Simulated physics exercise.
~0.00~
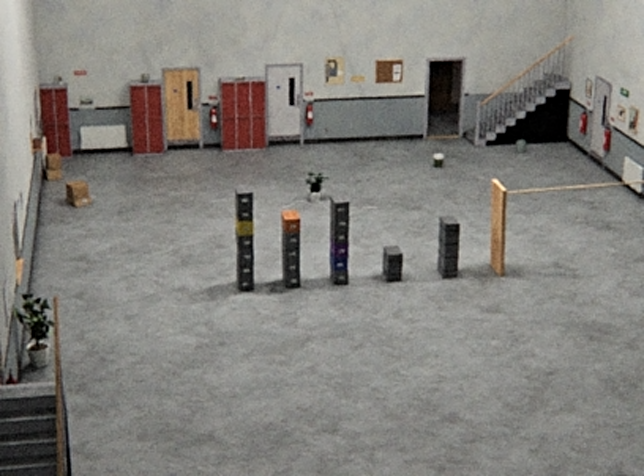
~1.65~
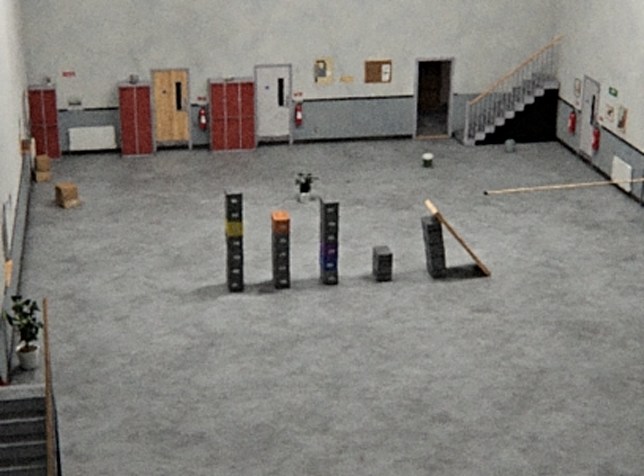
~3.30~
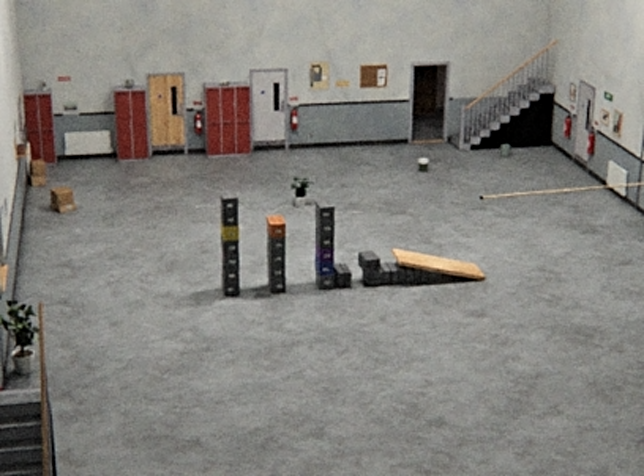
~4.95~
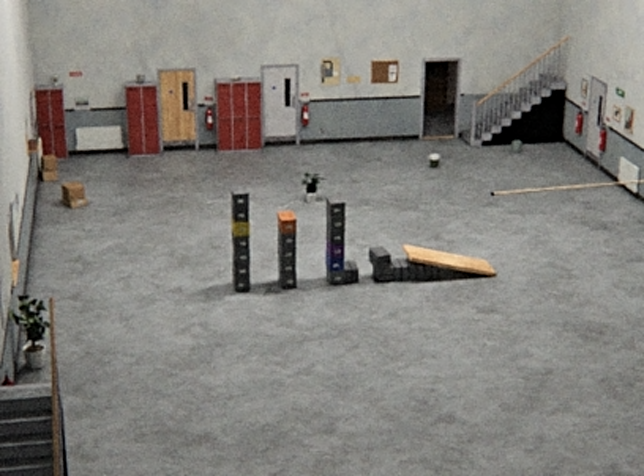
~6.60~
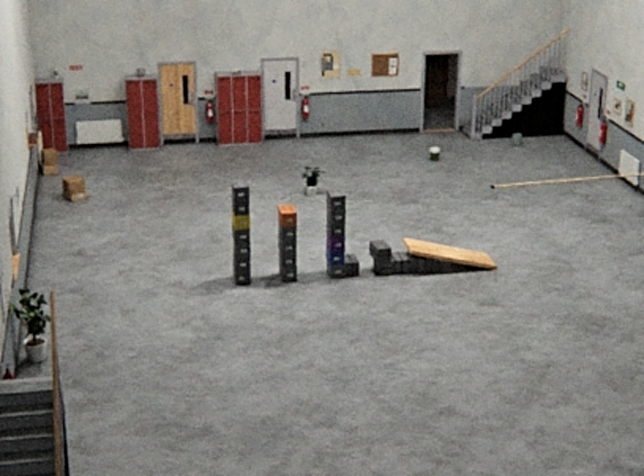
An upright board topples left onto a row of stacked dark totes, knocking down the nearest stack while three taller ones stay standing.
